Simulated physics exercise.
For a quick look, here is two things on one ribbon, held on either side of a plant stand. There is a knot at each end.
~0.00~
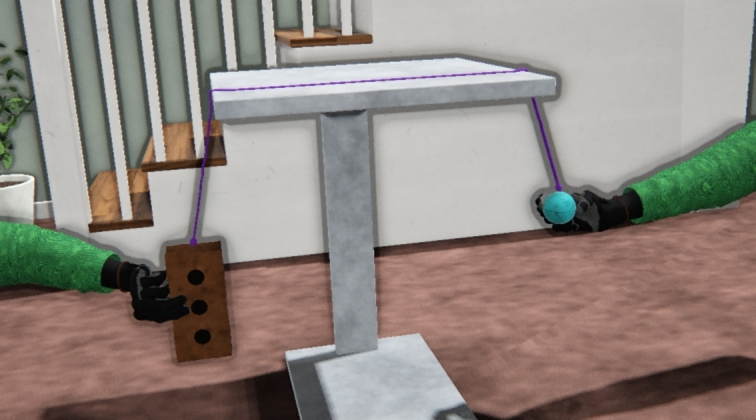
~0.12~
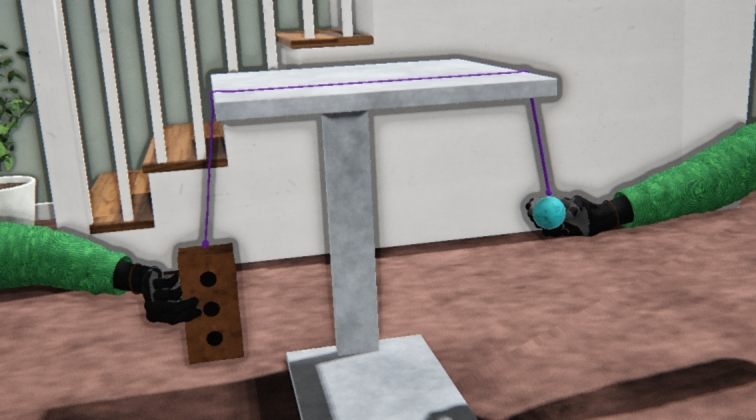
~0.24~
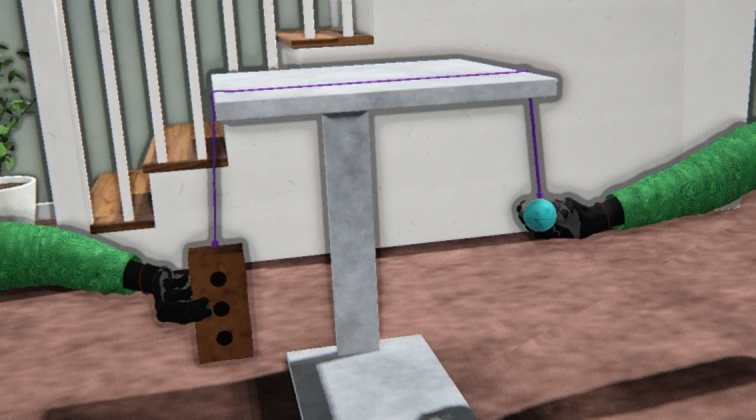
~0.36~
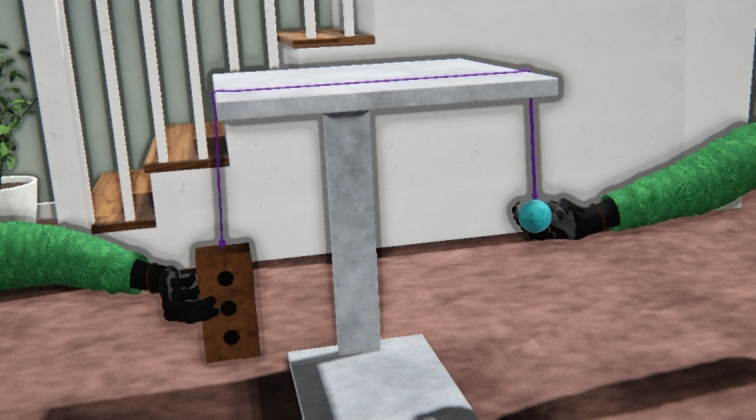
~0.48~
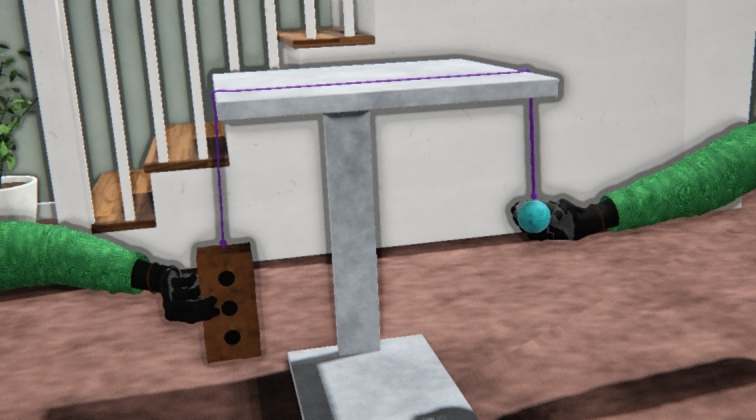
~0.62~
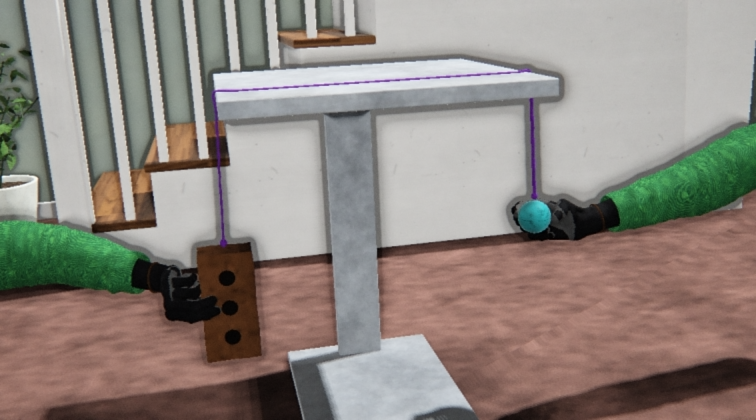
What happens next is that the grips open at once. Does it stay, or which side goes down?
Chances are it ends up displaced to the left.
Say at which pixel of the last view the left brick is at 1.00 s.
Its middle should be around pixel (229, 387).
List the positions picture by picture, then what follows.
In the first picture, left brick (199, 301); right ball (559, 208); ribbon over the top (368, 81).
In the second picture, left brick (211, 303); right ball (549, 213).
In the third picture, left brick (221, 303); right ball (540, 216).
In the fourth picture, left brick (228, 302); right ball (535, 216).
In the fifth picture, left brick (229, 302); right ball (534, 217).
In the sixth picture, left brick (229, 302); right ball (534, 217); ribbon over the top (371, 82).
Around 1.00 s, left brick lower near (229, 387); right ball pulled up onto the top near (567, 44).
Around 1.44 s, left brick down on the floor; right ball pulled up onto the top near (433, 59).
Around 1.88 s, left brick down on the floor; right ball where it was near (51, 281).
Finally, left brick down on the floor; right ball down on the floor. The ribbon goes down on the left.
